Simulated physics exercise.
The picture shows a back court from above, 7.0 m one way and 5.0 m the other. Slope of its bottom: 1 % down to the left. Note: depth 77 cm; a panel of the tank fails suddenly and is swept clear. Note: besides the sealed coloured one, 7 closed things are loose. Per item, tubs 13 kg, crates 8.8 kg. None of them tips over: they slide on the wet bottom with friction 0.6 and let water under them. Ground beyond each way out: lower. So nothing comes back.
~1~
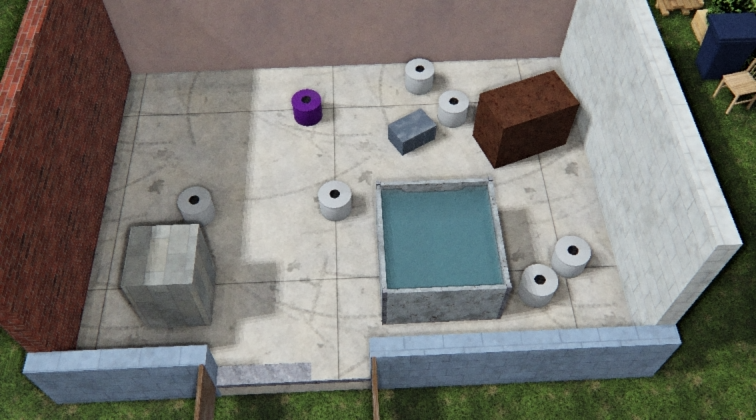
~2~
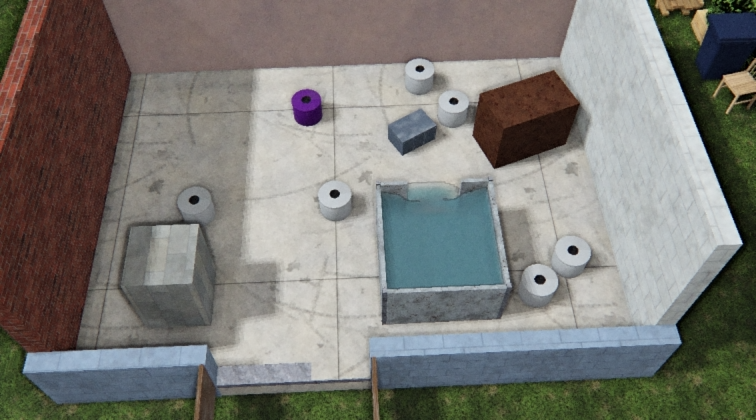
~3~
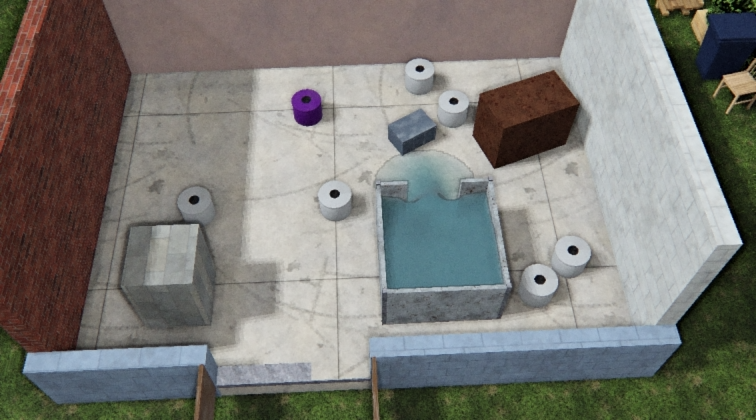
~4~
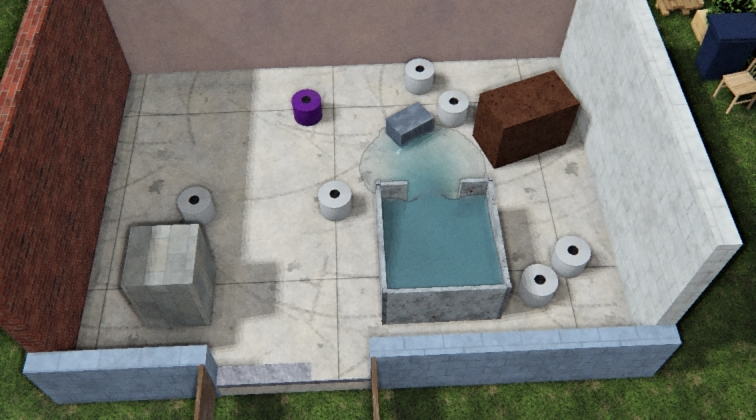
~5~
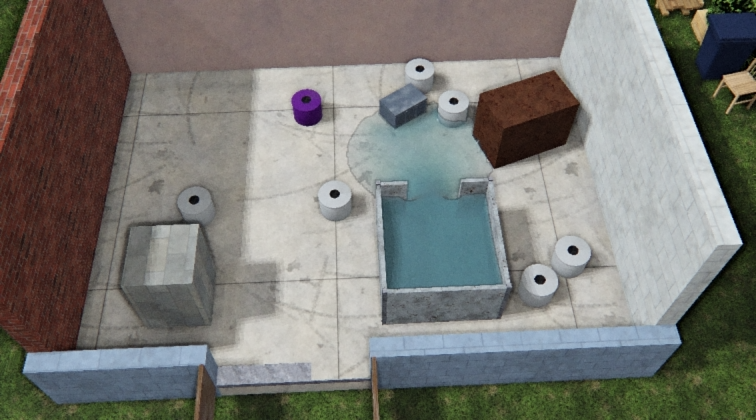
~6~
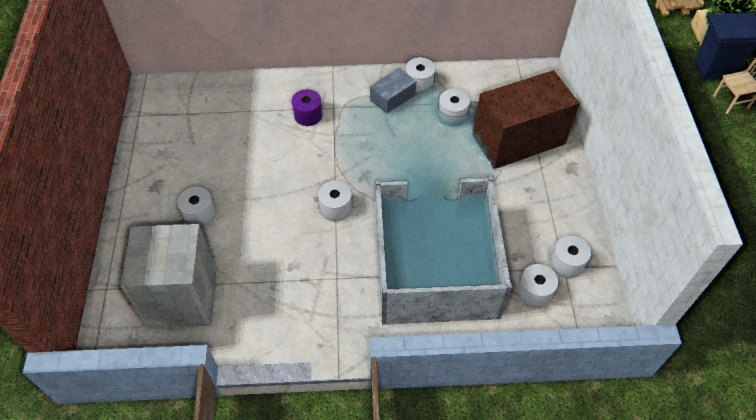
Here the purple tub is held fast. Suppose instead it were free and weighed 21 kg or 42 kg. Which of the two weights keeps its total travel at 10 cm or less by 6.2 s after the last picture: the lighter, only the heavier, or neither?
Watching this, I'd bet the heavier version stays within bounds and the other doesn't.
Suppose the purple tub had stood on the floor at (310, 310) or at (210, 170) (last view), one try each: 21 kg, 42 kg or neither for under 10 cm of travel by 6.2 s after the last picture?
At the first place the small mass does it, and at the second the small mass does it.
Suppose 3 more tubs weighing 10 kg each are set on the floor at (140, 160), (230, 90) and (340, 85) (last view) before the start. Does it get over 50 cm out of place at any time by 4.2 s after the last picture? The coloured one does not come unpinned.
Going through them in turn, the answers are too far, too far and too far.
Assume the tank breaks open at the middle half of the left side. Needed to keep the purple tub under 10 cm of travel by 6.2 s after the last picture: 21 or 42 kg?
Then even the small mass works.
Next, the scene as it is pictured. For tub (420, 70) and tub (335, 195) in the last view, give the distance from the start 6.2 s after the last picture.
Net distance: First 150 cm, second 0 cm.
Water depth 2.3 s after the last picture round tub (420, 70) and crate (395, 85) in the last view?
9 and 8 cm.
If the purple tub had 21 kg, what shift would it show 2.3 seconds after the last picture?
Displacement near 5 cm.
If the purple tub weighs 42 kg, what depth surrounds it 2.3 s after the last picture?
Close to 9 cm deep.
Then, 0.6 s after the last picture the purple tub would be 0 cm from its start with 21 kg and 0 cm from its start with 42 kg; 4 cm of water round it then.
Then, 2.3 s after the last picture the purple tub would be 6 cm from its start with 21 kg and 0 cm from its start with 42 kg; 9 cm of water round it then.
Then, 4.2 s after the last picture the purple tub would be 19 cm from its start with 21 kg and 0 cm from its start with 42 kg; 5 cm of water round it then.
Then, 6.2 s after the last picture the purple tub would be 19 cm from its start with 21 kg and 0 cm from its start with 42 kg; 6 cm of water round it then.
